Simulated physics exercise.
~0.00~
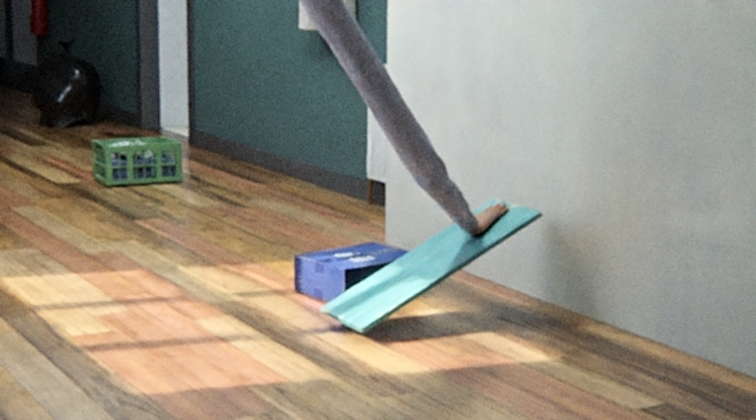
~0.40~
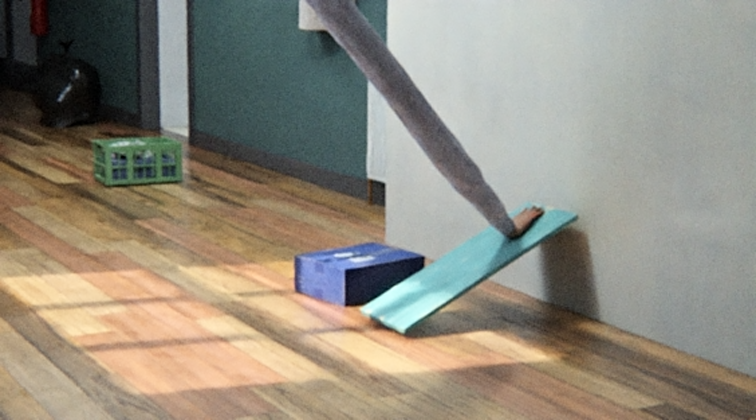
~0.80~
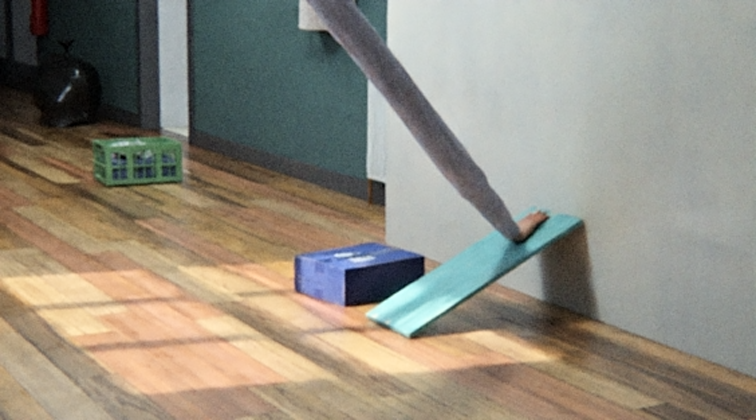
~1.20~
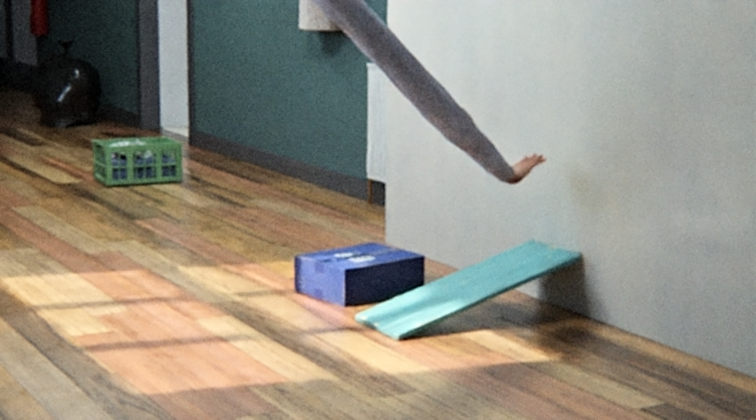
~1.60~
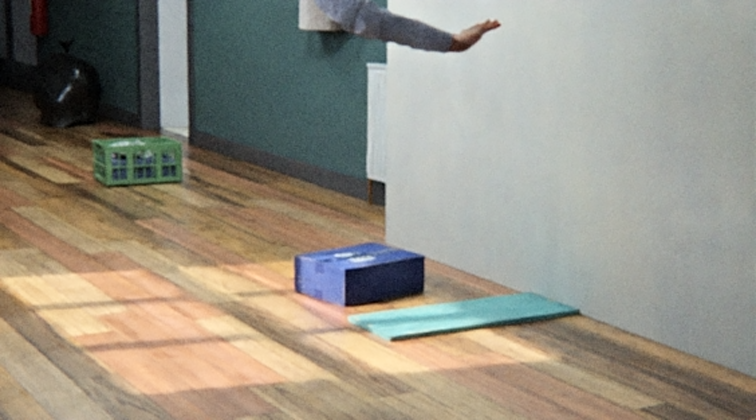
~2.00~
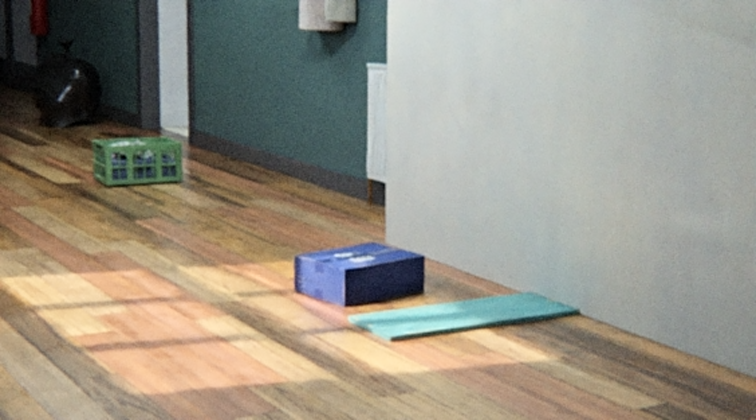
The clip opens on a wooden floor before a bare pale wall, where a hand holds a turquoise board at a slant beside a blue box, with a green crate farther back on the left. The hand moves the board to the right, toward the wall, so that it leans there. Then the hand lets go and draws back, and the board gives way, its upper end sliding down the wall. As the arm withdraws, the board drops flat. Finally the arm is gone, and the board lies still on the floor beside the unmoved blue box.
